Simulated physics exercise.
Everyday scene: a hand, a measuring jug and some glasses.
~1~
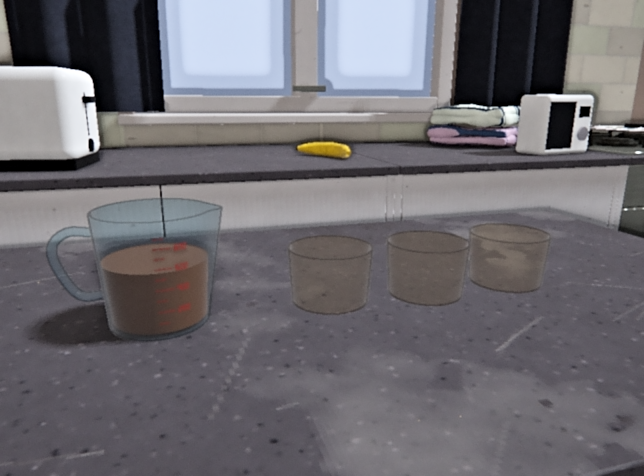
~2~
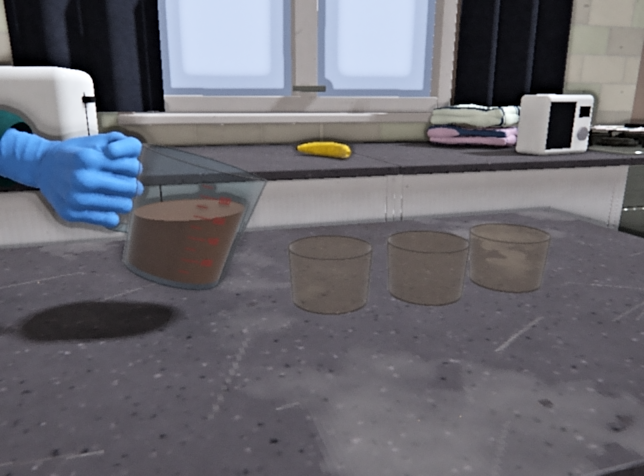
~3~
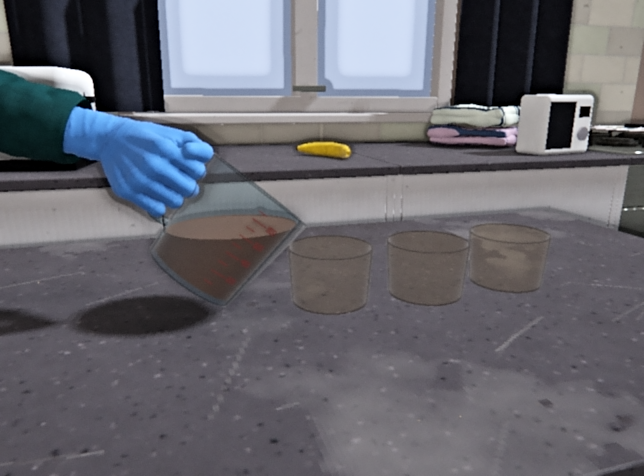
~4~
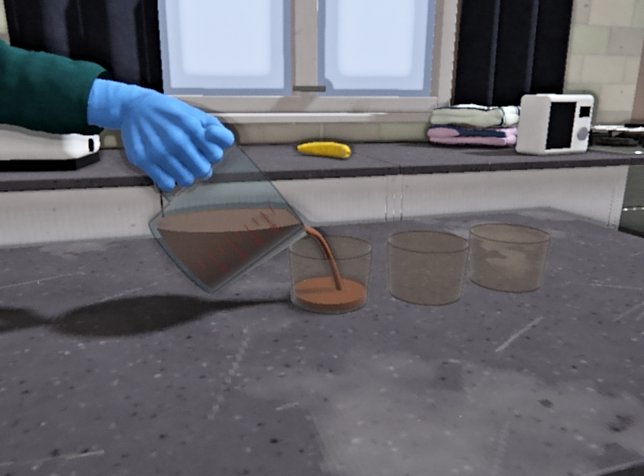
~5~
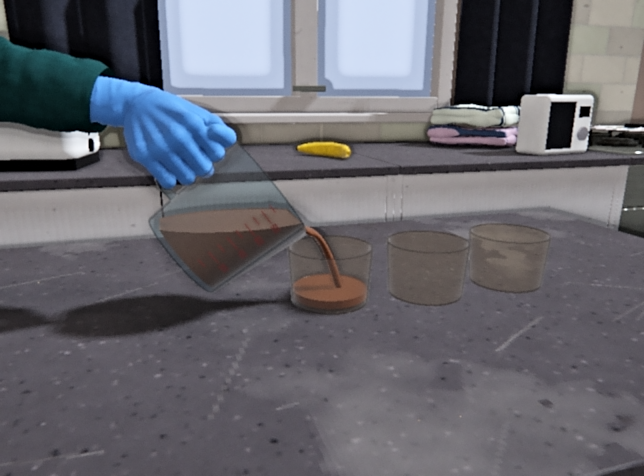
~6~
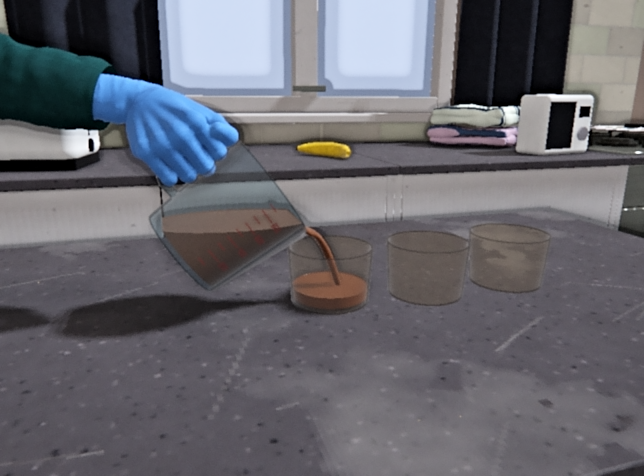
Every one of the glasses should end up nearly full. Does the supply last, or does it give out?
It gives out.
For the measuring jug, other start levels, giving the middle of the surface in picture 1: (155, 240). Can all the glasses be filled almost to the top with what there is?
Finding: Supply fails.
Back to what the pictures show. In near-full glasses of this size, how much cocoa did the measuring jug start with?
I'd say near 1.5 of those.
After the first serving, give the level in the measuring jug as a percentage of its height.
Roughly 20 %.
Next, the first is about half full.
After that, the first is done and the measuring jug has about a third of its load.
Finally, the measuring jug is empty with one filled and the next at about half of a serving.
